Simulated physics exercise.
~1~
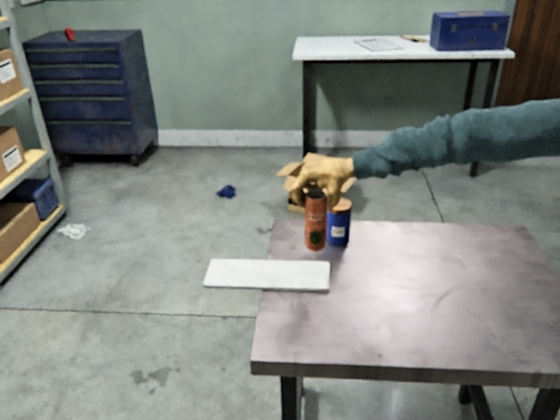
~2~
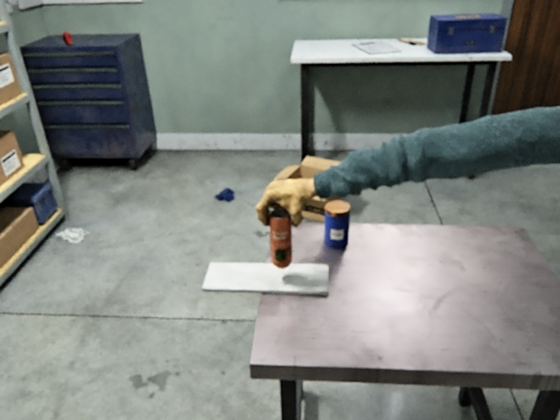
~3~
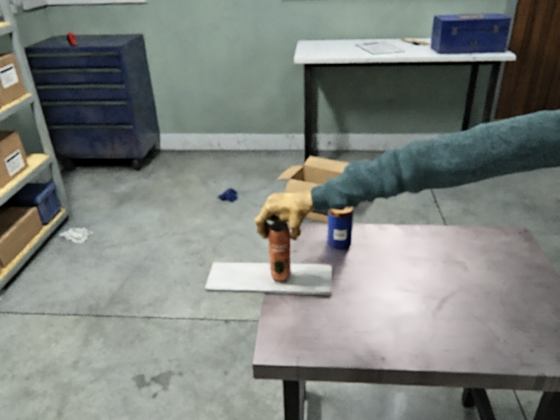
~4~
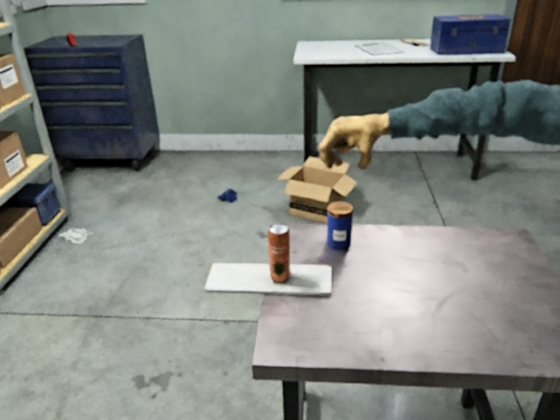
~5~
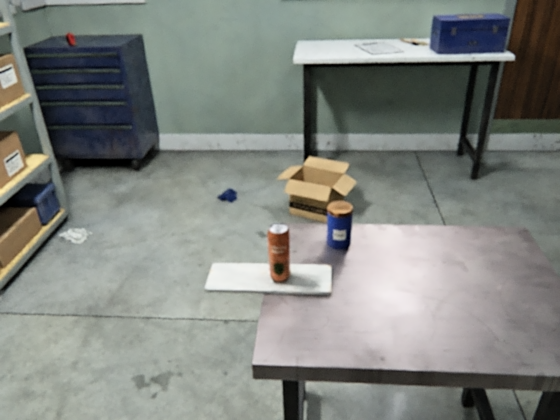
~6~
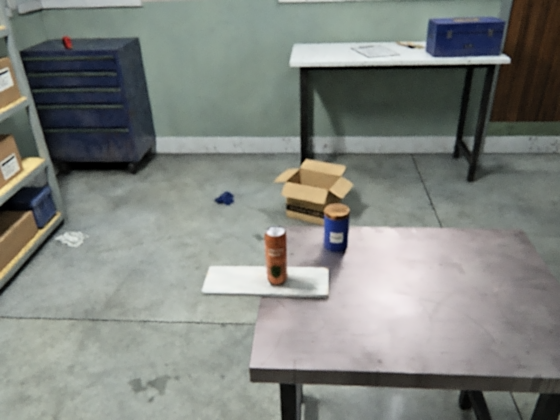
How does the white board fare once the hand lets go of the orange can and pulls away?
The board keeps its balance on the table edge, with the orange can still standing upright on it.
